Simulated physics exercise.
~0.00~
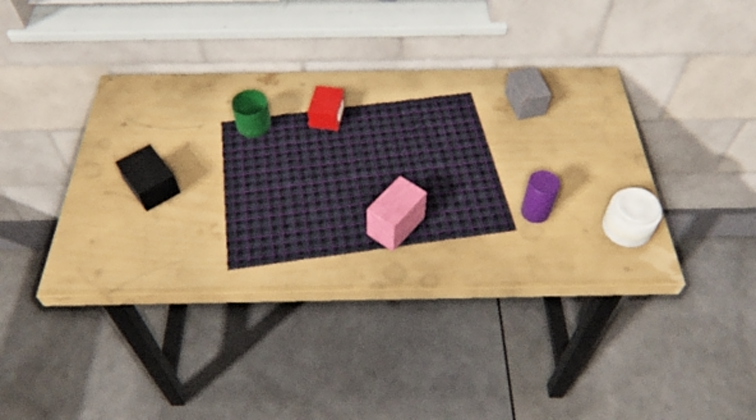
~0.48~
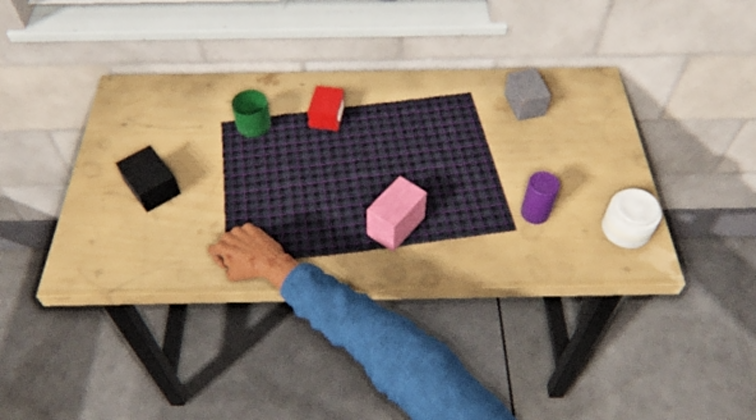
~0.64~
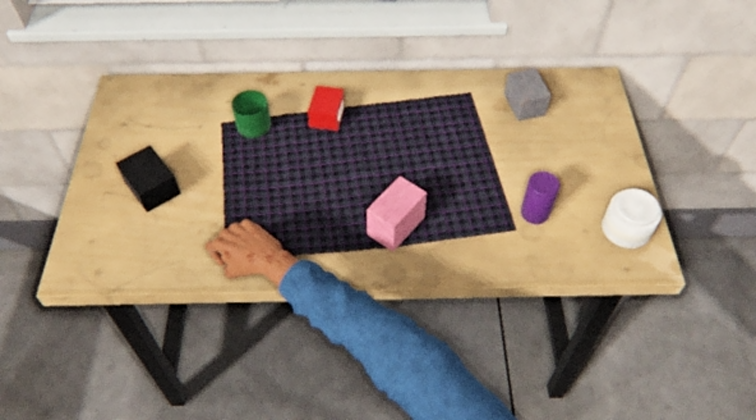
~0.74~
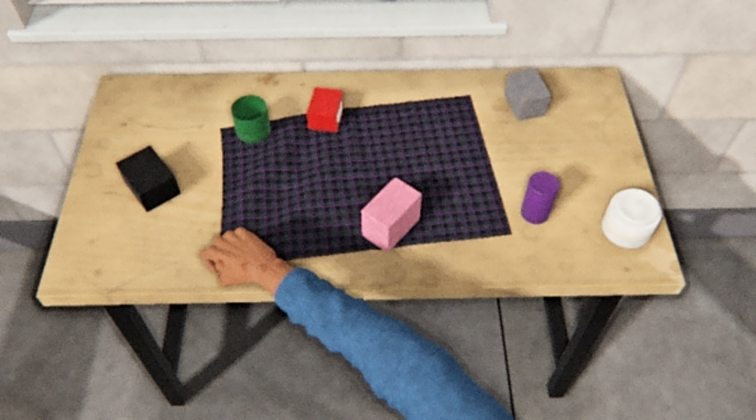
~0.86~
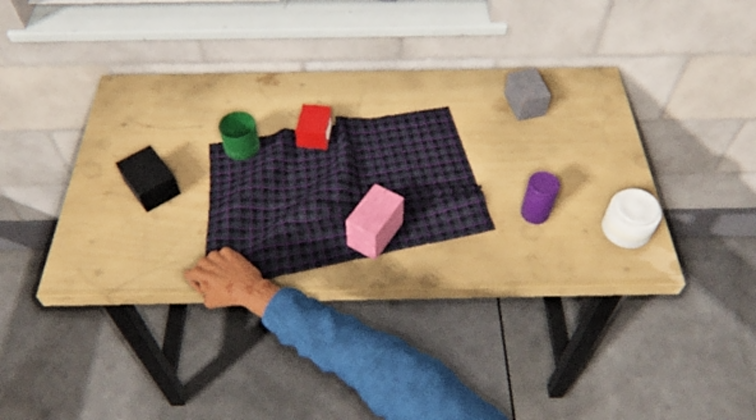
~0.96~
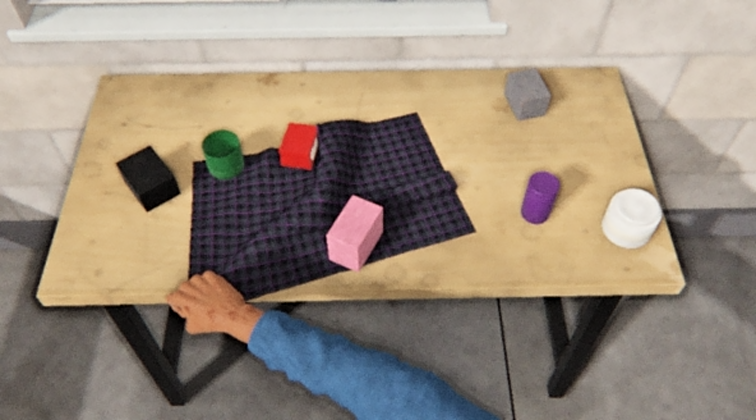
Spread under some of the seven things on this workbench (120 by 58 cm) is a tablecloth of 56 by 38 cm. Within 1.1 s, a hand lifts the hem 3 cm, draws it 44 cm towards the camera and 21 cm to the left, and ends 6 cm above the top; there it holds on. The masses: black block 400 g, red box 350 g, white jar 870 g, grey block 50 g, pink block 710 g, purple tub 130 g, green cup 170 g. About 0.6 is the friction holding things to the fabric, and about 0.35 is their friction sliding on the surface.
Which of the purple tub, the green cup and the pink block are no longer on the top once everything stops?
When it settles, the purple tub is still on the top, the green cup has left the top, the pink block has left the top.
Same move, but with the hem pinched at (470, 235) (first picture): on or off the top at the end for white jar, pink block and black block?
Note - white jar: Still on top; pink block: Off the top; black block: Still on top.
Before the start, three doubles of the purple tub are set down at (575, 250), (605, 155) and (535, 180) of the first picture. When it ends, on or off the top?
Taking them one by one: Is left on top, then is left on top, then is left on top.
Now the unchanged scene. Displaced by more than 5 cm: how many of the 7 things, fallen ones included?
That gives 3.
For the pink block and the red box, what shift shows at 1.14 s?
The pink block is about 20 cm off and the red box about 25 cm.
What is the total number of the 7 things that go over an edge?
All told, 2.
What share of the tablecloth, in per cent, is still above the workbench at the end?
Near 0 in a hundred.
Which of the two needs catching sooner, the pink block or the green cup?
First: Pink.
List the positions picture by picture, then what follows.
The first picture shows purple tub (545, 182); green cup (249, 102); pink block (397, 201); tablecloth corners (228, 270) (221, 122) (471, 93) (517, 230).
The second picture shows tablecloth corners (221, 122) (471, 93); grip (226, 266).
The third picture shows tablecloth corners (221, 123) (471, 93); grip (224, 263).
The fourth picture shows pink block (392, 202); green cup (249, 108); red box (325, 101); tablecloth corners (220, 129) (470, 95); grip (219, 271).
The fifth picture shows pink block (375, 209); green cup (237, 125); red box (313, 118); tablecloth corners (209, 144) (448, 107); grip (204, 291).
The sixth picture shows purple tub (544, 183); green cup (220, 144); pink block (355, 221); tablecloth corners (193, 162) (417, 112) (476, 232); grip (187, 315).
After 1.1 s, 80 % of the tablecloth is still over the top; green cup 24 cm off its start, pink block 19 cm off its start, red box 23 cm off its start.
After 1.3 s, 50 % of the tablecloth is still over the top; green cup 38 cm off its start, pink block 32 cm off its start, red box 36 cm off its start.
After 1.5 s, 15 % of the tablecloth is still over the top; green cup 49 cm off its start at (106, 293), pink block over the edge, red box 44 cm off its start at (200, 255).
After 1.7 s, 5 % of the tablecloth is still over the top; green cup over the edge, pink block over the edge, red box 47 cm off its start.
After 3.3 s, 0 % of the tablecloth is still over the top; green cup over the edge, pink block over the edge, purple tub 0 cm off its start at (544, 183), red box 48 cm off its start at (190, 268).
